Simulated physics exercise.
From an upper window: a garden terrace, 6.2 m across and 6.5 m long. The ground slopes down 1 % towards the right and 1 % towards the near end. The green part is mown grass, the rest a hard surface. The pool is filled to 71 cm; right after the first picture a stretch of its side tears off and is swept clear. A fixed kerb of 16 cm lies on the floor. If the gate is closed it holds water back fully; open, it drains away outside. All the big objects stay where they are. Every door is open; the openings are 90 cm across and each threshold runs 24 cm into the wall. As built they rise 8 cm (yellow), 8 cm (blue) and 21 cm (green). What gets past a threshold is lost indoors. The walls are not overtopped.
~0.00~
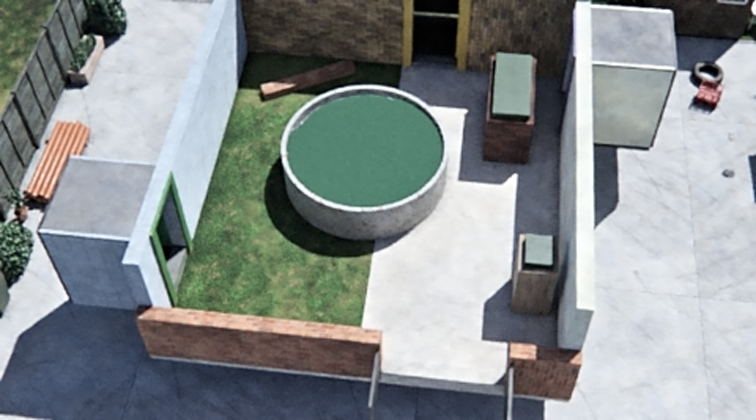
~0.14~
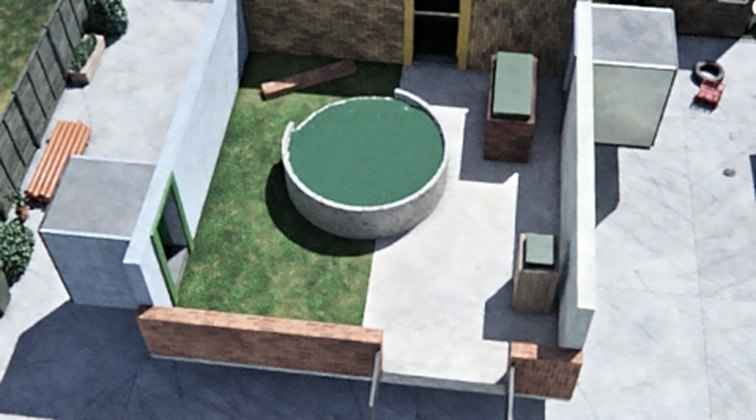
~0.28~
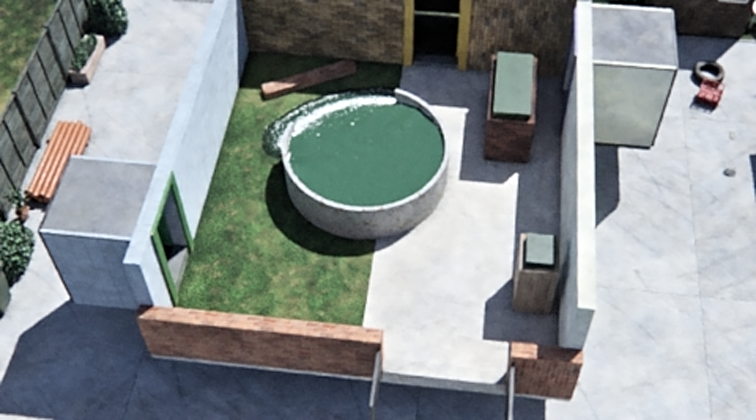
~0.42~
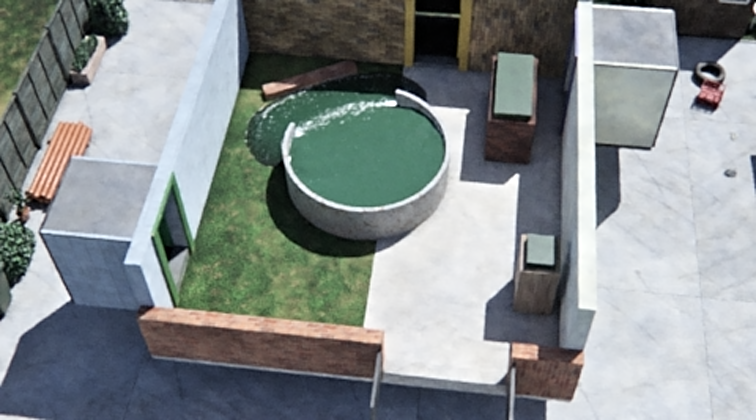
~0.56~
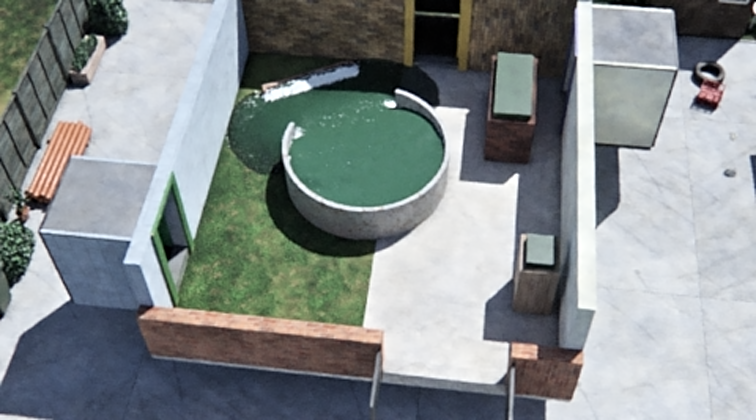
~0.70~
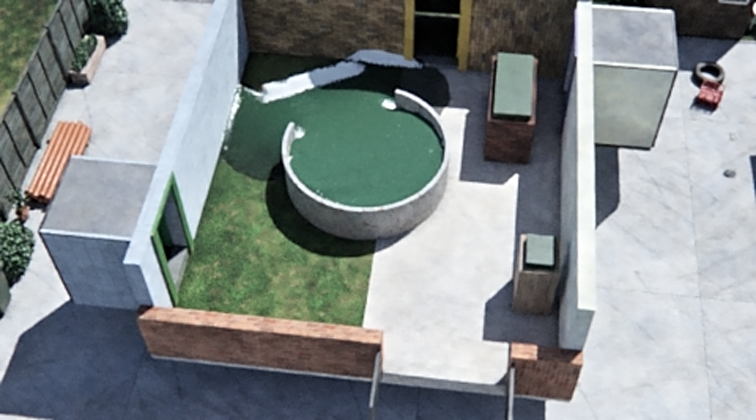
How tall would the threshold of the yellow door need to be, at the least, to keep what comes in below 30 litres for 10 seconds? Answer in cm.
It would have to be roughly 12.5 cm high.
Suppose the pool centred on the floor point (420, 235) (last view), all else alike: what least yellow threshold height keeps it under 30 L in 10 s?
Some 24 cm.
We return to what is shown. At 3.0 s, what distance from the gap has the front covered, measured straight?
Roughly 4.4 m.
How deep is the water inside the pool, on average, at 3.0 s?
Some 26 cm.
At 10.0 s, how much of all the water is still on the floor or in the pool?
About 84 per cent.
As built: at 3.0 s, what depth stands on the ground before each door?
In cm: Yellow 14, blue 15, green 0.
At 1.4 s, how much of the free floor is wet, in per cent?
Some 25 per cent of it.
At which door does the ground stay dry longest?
Last comes the green one.
After 1.4 s water covers 25 % of the floor, deepest (45 cm) near (305, 89); 15 cm at the yellow door, 9 litres in over its 8 cm threshold.
After 3.0 s water covers 45 % of the floor, deepest (43 cm) near (259, 52); 14 cm at the yellow door, 43 litres in over its 8 cm threshold.
After 10.0 s water covers 95 % of the floor, deepest (18 cm) near (554, 377); 9 cm at the yellow door, 89 litres in over its 8 cm threshold.
At the yellow door as built, the water arrived by 0.8 s and peaked near 15 cm at 2.0 s.
Run again over the same 10 s with other heights there, 39 litres in over 11.5 cm, 10 litres over 15.5 cm. The limit of 30 litres is kept from about 12.5 cm up.
